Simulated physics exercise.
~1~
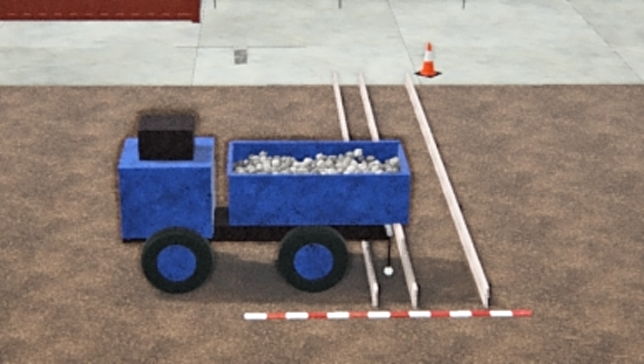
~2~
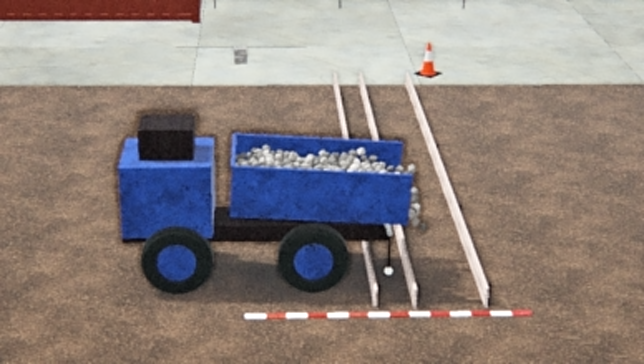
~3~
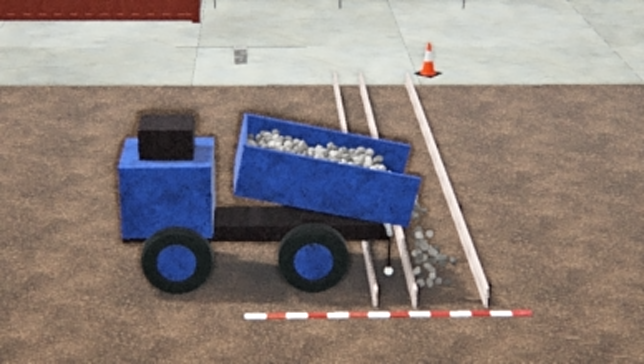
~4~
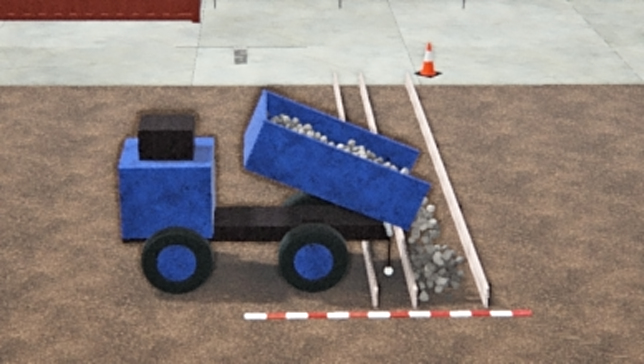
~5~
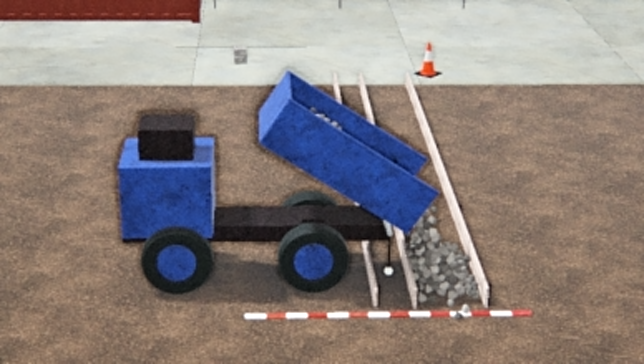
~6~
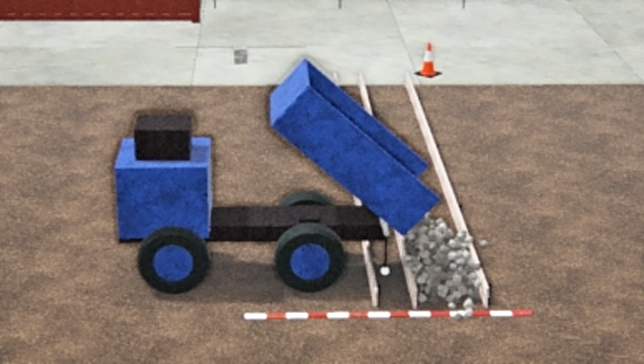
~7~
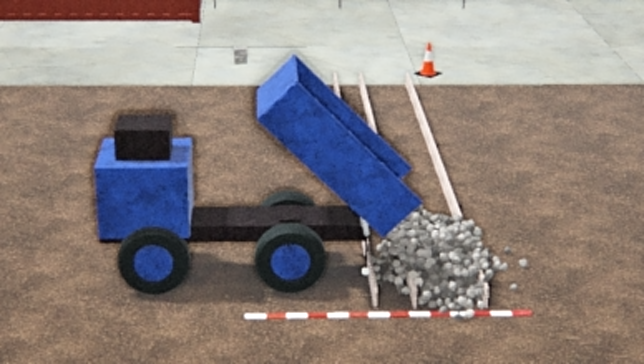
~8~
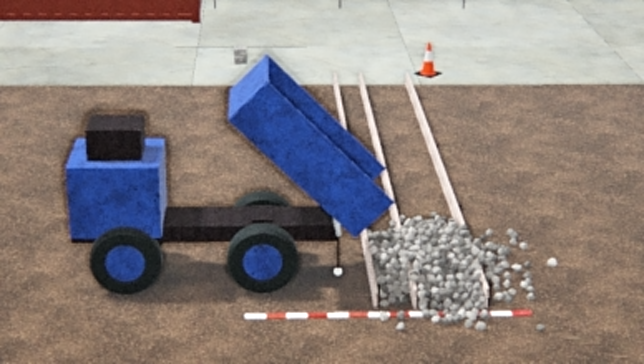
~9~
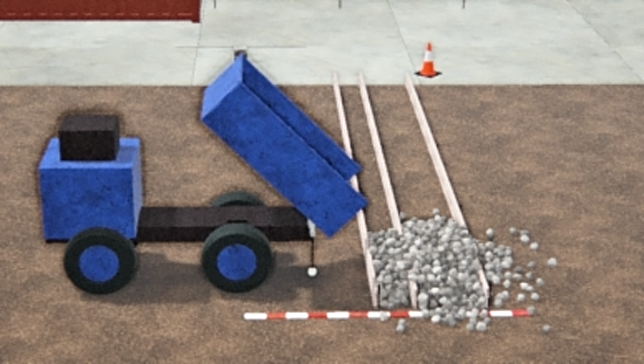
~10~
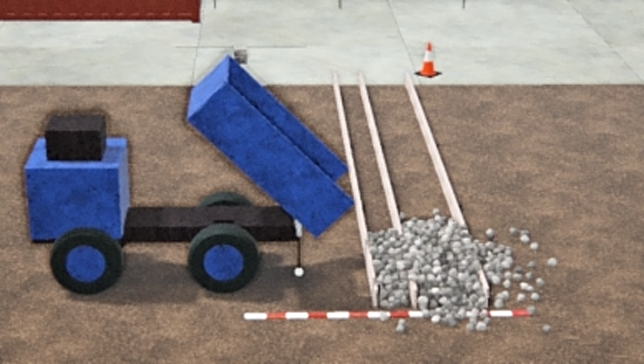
A blue tipping truck raised its bed and poured grey stones between the white boards on the ground, then rolled away to the left with the bed still up, leaving a heap that covered the boards' near ends and a few strays beyond.
